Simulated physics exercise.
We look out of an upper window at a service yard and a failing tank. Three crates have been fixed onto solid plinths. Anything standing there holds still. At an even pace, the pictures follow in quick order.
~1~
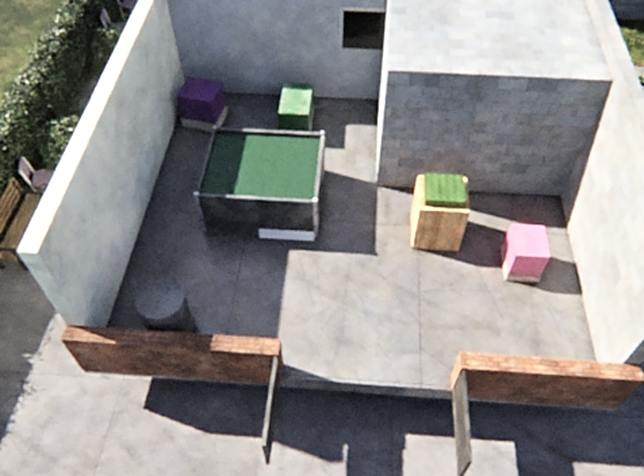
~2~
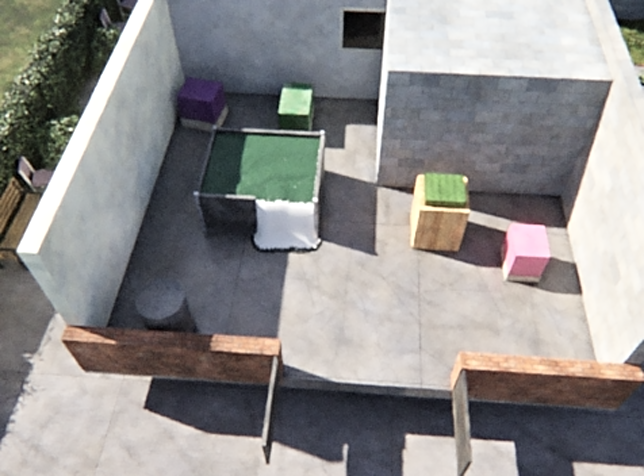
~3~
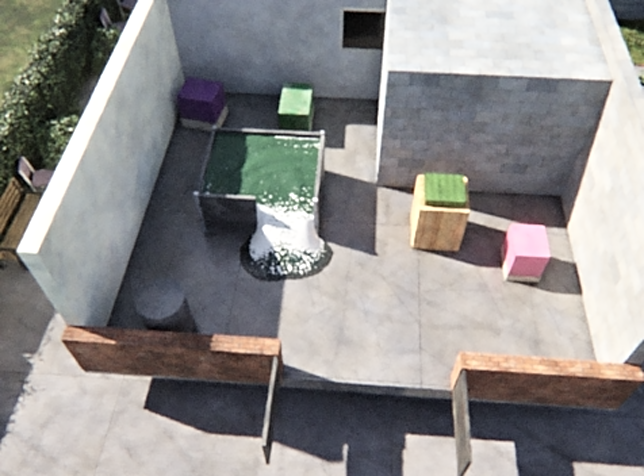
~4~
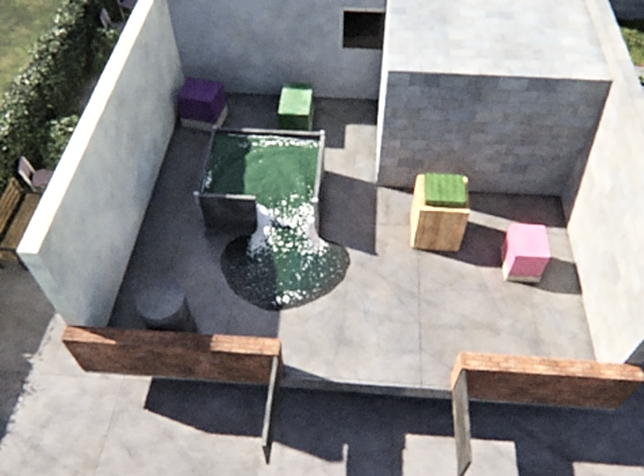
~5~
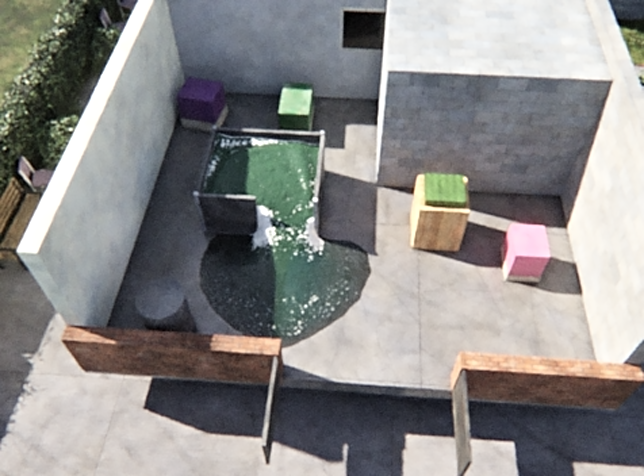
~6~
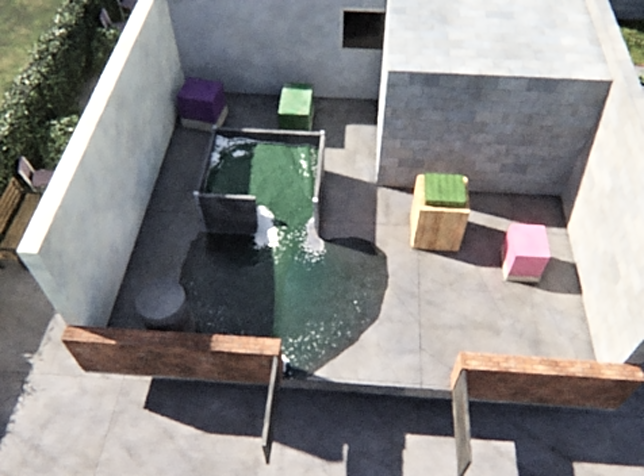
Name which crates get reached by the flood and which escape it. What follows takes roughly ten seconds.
The pink crate never meets the water, the purple crate never meets the water, the green crate never meets the water.
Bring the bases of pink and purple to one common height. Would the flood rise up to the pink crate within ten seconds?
Well, the pink one stays untouched then.
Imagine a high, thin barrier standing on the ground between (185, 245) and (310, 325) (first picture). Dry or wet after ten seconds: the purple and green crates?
The way I see it, the purple one is never reached, and the green one is never reached.
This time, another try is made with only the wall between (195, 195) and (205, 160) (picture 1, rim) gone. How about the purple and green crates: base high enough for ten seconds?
As it turns out, the purple crate gets overtopped, and the green crate gets overtopped.
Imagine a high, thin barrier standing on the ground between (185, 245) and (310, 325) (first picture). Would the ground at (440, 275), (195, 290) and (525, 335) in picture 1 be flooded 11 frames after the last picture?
As listed: Wet, dry, covered.
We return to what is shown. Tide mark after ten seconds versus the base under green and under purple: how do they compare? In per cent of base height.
Peak levels: Approx. 60 % then 60 %.
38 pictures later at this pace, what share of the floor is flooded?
Roughly 65 per cent.
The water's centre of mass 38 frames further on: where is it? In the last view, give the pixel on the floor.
I'd say around (274, 242).
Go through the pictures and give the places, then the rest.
Still water in the open tank at (263, 166), in the first picture.
The front is at (319, 241), out from the gap at (286, 221), in the second picture.
Water pours out at (286, 223) and has run to (262, 275), in the third picture.
Water pours out at (287, 224) and has run to (271, 307), in the fourth picture.
Water pours out at (287, 224) and has run to a hidden place, in the fifth picture.
Water pours out at (287, 224) and has run to a hidden place, in the sixth picture.
A moment on, water covers 30 % of the floor; the pink crate not reached, the purple crate not reached, the green crate not reached.
Next, water covers 35 % of the floor; the pink crate not reached, the purple crate not reached, the green crate not reached.
Then, water covers 45 % of the floor; the pink crate water round its plinth, the purple crate not reached, the green crate not reached.
Later, water covers 65 % of the floor; the pink crate water round its plinth, the purple crate water round its plinth, the green crate water round its plinth.
In the end, water covers 90 % of the floor; the pink crate stayed above the water, the purple crate stayed above the water, the green crate stayed above the water.
